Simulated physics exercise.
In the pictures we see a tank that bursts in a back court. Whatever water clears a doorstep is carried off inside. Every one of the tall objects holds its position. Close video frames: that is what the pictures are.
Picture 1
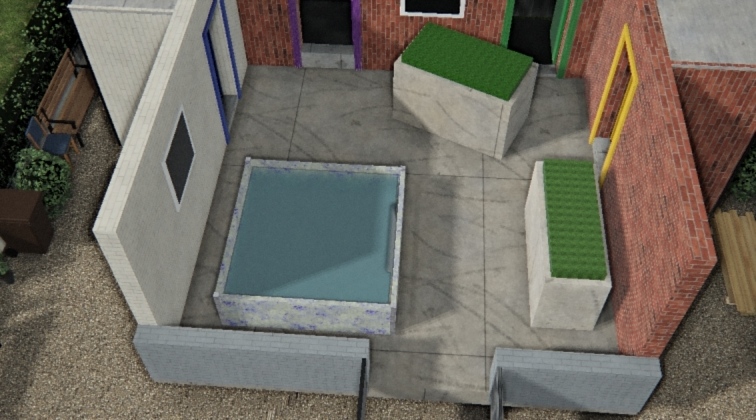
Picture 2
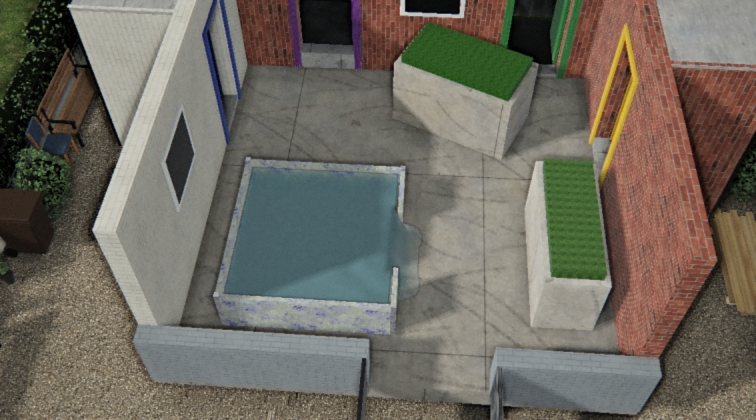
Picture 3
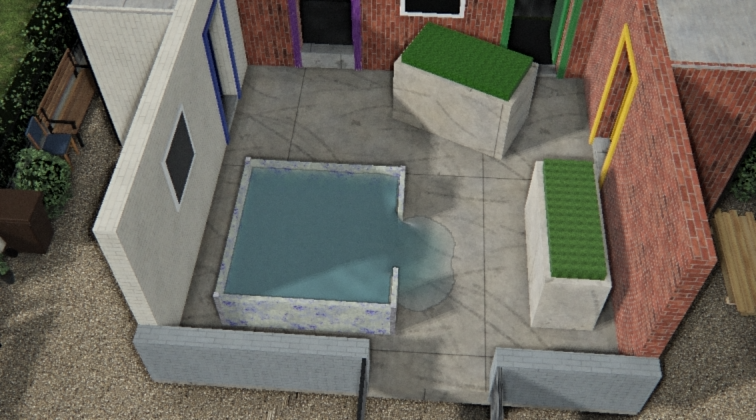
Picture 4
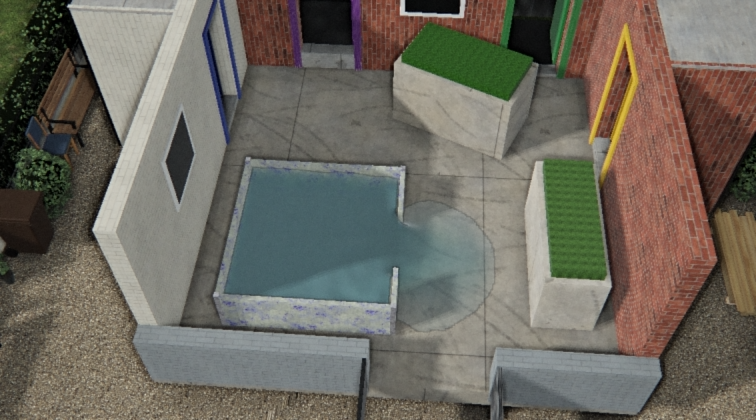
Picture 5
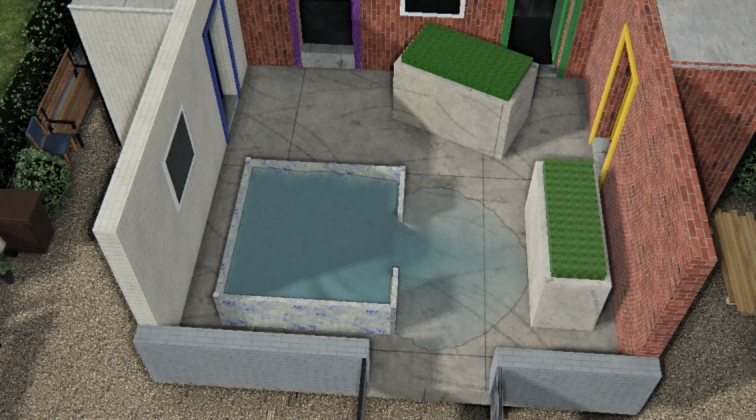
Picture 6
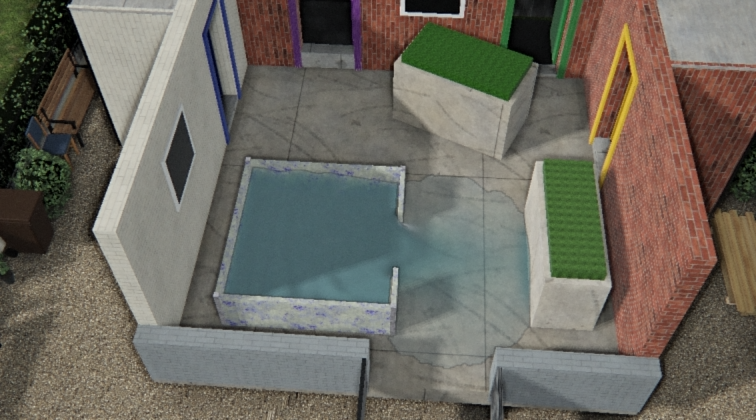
In a walled back court with two grass-topped blocks, a square tank of still water stands on the left. A gap opens in its right side and water pours out, spreading in a widening fan across the paving. The sheet reaches the right-hand block and spreads along its base.
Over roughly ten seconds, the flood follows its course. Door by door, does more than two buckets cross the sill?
As I see it, the green door will be over the cap; the purple door will be at or under the cap; the blue door will be at or under the cap; the yellow door will be at or under the cap.
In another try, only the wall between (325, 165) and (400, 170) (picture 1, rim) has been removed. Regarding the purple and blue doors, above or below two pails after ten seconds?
Purple does not overflow; blue overflows.
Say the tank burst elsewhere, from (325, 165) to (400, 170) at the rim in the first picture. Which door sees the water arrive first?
That would be the door marked purple.
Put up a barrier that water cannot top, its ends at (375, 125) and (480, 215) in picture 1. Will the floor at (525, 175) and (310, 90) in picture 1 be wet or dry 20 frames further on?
Taking the points in order, the first is inundated and the second is high and dry.
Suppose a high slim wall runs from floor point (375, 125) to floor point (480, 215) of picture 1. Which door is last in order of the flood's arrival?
In my view it's the blue-painted one.
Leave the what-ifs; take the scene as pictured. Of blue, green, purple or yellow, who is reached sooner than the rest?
The answer here is the yellow door.
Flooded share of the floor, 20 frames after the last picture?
My best guess is some 60 %.
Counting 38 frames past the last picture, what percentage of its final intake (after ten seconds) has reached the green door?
Around 50 percent.
A moment on, water covers 25 % of the floor; the green door not reached, the purple door not reached, the blue door not reached, the yellow door not reached.
Next, water covers 35 % of the floor; the green door not reached, the purple door not reached, the blue door not reached, the yellow door wet at the sill, nothing in.
Then, water covers 60 % of the floor; the green door under two buckets in, the purple door not reached, the blue door not reached, the yellow door wet at the sill, nothing in.
Later, water covers 95 % of the floor; the green door far over two buckets in, the purple door wet at the sill, nothing in, the blue door wet at the sill, nothing in, the yellow door wet at the sill, nothing in.
In the end, water covers 95 % of the floor; the green door far over two buckets in, the purple door wet at the sill, nothing in, the blue door under two buckets in, the yellow door wet at the sill, nothing in.
